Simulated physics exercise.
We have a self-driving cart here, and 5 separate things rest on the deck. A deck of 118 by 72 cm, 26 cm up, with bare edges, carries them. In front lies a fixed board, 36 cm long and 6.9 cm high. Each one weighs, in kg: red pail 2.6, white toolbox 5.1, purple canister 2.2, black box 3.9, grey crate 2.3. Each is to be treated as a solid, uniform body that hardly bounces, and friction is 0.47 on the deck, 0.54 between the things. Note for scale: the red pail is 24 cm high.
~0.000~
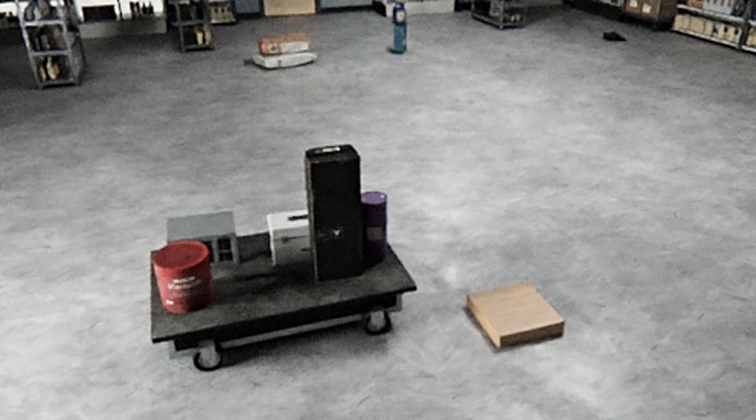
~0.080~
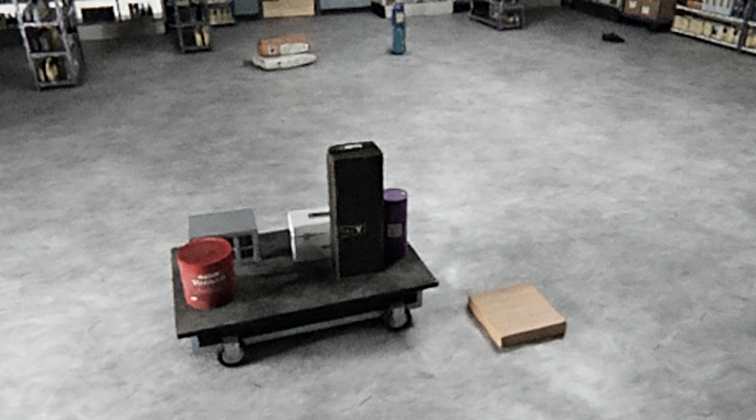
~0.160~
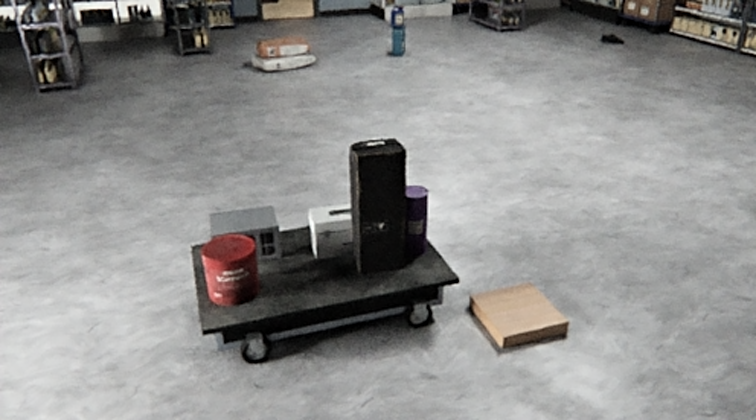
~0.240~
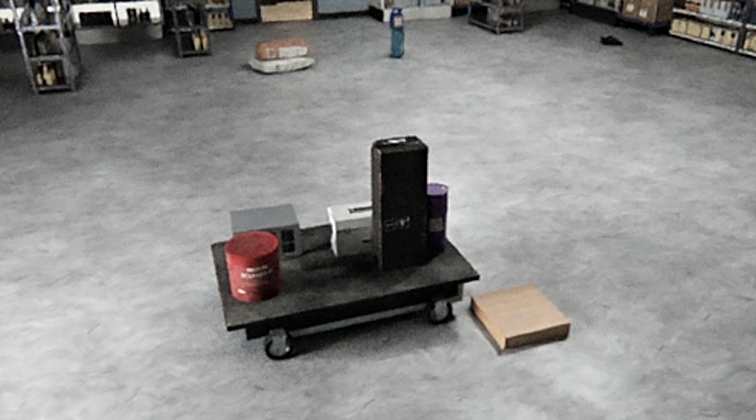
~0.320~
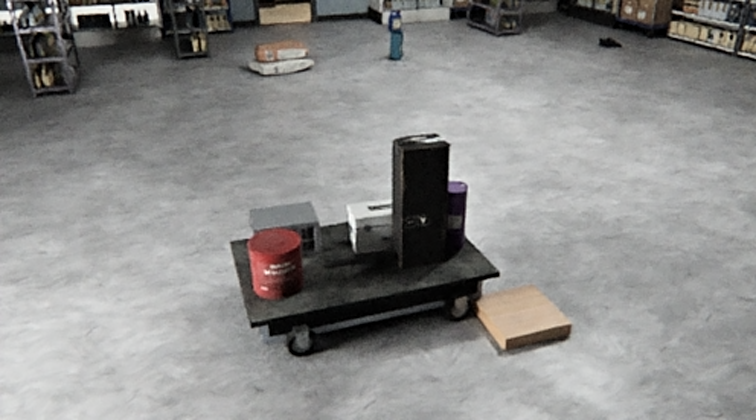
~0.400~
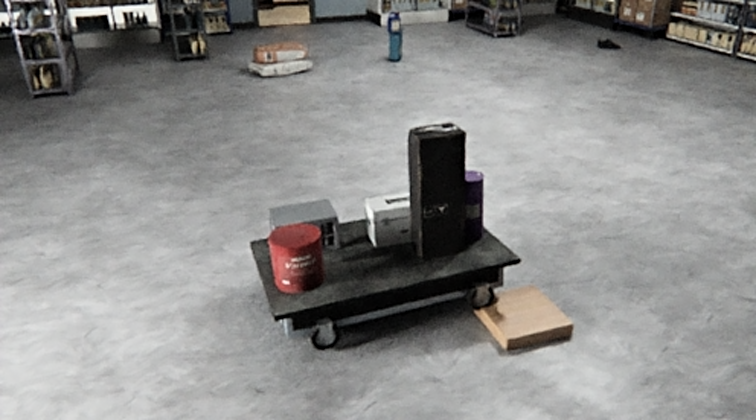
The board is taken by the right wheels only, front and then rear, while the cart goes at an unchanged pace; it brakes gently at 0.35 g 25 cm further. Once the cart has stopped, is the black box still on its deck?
It's safe on the cart.
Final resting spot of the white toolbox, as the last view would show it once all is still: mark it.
Look near (648, 176) and you'll find it.
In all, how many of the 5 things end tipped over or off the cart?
I get 2.
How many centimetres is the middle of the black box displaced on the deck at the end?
Roughly 32 centimetres.
After 0.70 s, cart has run 91 cm; black box 28° off upright near (477, 173); purple canister 32° off upright; white toolbox 3° off upright.
After 1.10 s, cart has run 143 cm; black box 75° off upright near (544, 179); purple canister 61° off upright; red pail 7° off upright.
After 1.60 s, cart has run 206 cm; black box on its side near (638, 181); purple canister on its side; white toolbox moved 5 cm.
In the end (2.3 s), off the cart, purple canister; toppled on the deck, black box; the other 3 under 10 cm from the start. In the last view, black box near (655, 178).
